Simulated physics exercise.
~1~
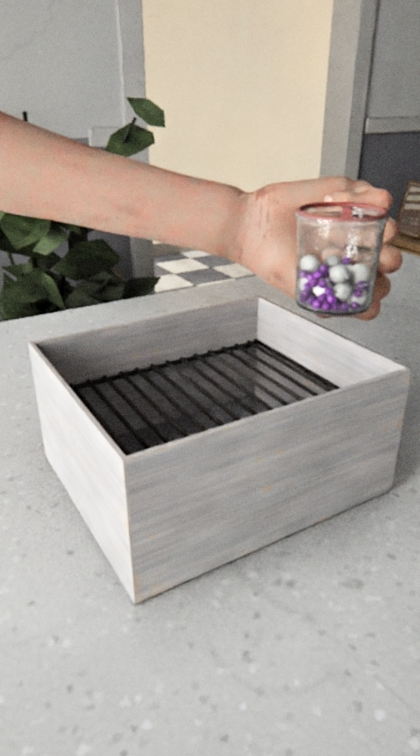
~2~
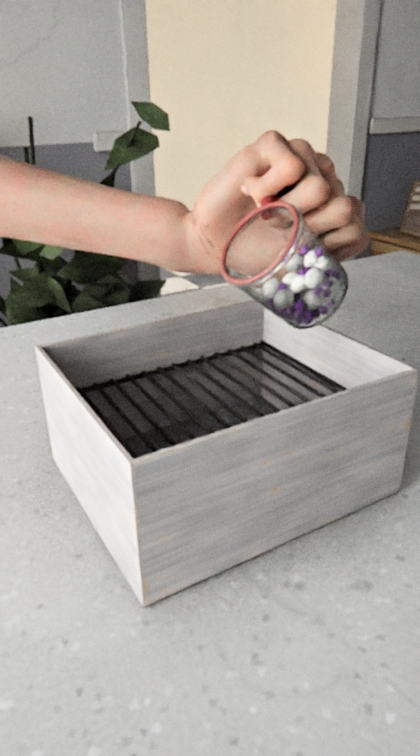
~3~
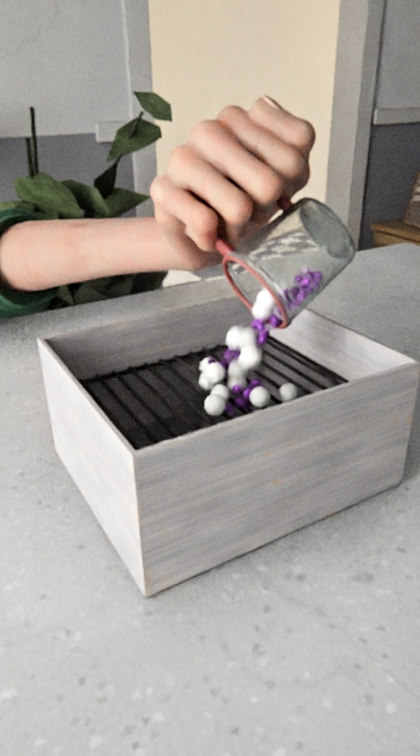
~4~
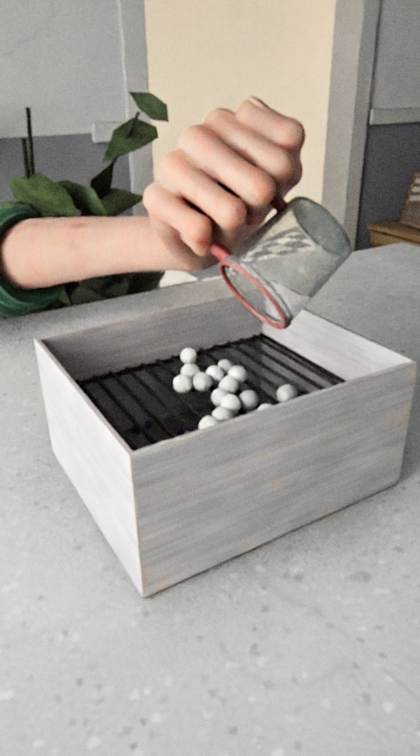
On a speckled grey counter, a hand tipped a clear cup of white and purple pieces over a wooden box with dark wires across it, and once everything had poured out, the white balls sat on the wires while the purple bits had dropped below.
